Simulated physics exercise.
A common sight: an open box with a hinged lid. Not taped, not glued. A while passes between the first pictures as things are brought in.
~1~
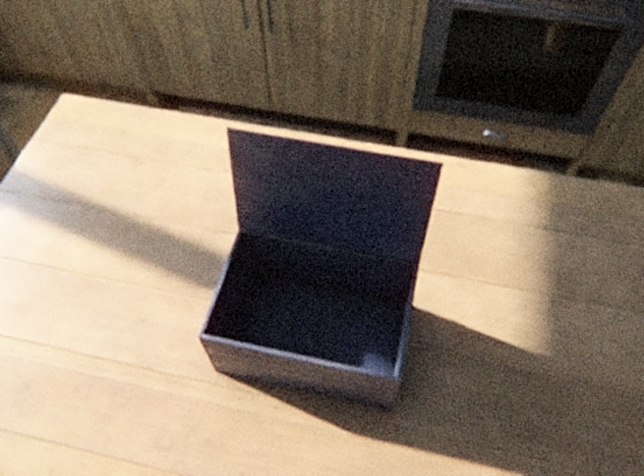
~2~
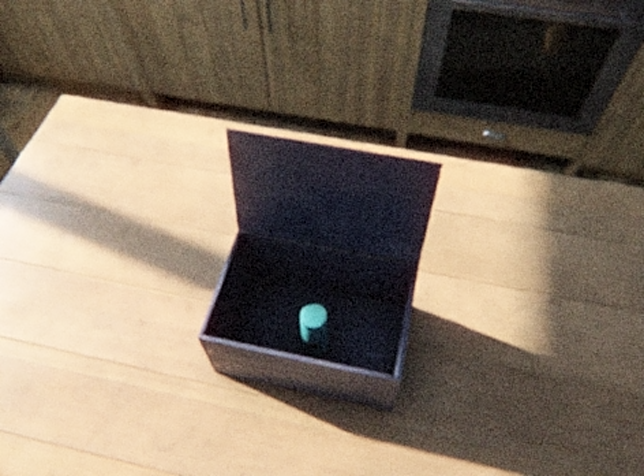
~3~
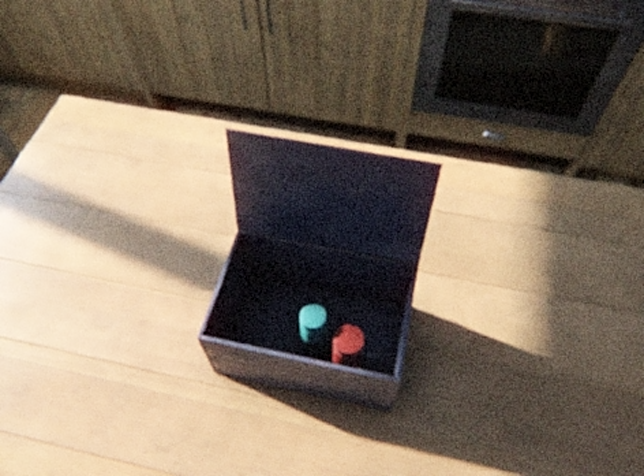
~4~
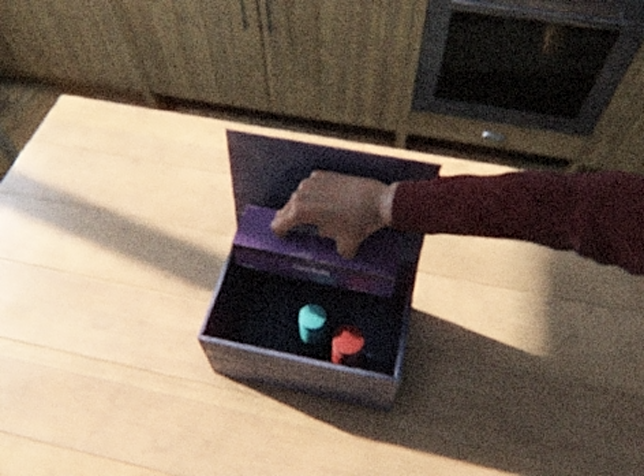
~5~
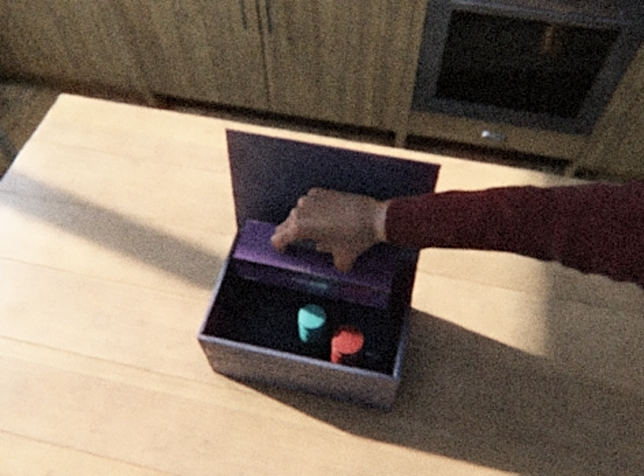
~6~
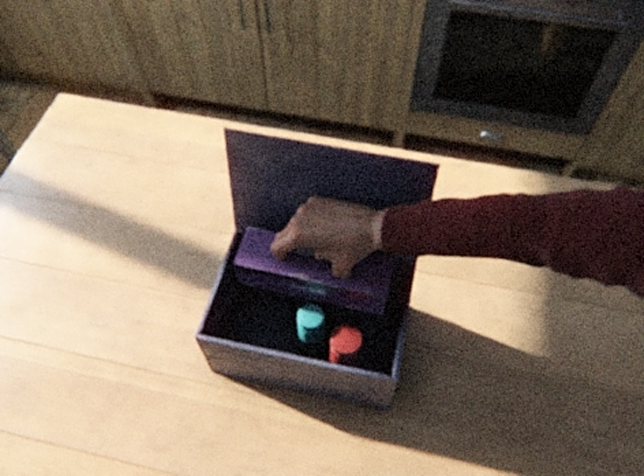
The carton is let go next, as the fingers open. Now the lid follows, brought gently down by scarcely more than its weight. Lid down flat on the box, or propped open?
Down flat.
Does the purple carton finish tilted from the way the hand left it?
In the end, the purple carton keeps its orientation.
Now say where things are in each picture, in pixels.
The last thing is not in view yet, in the first frame.
The last thing is not in view yet; turquoise shaker (315, 331), in the second frame.
The last thing is not in view yet; turquoise shaker (314, 332), in the third frame.
On its way; purple carton (318, 251); turquoise shaker (314, 332), in the fourth frame.
On its way; purple carton (316, 264); turquoise shaker (313, 331), in the fifth frame.
In place under the hand; purple carton (315, 271); turquoise shaker (312, 331), in the sixth frame.
Then, 0.80 s past the last view, lid starting down; purple carton displaced a little near (316, 305).
Then, 1.60 s past the last view, lid 60° above the rim; purple carton displaced a little near (316, 305).
Then, 2.20 s past the last view, lid 17° above the rim; purple carton displaced a little near (316, 305).
Finally, lid shut; moved from the start, purple carton; the other 2 still in place. Final places as the last picture's camera would see them, purple carton near (316, 305).
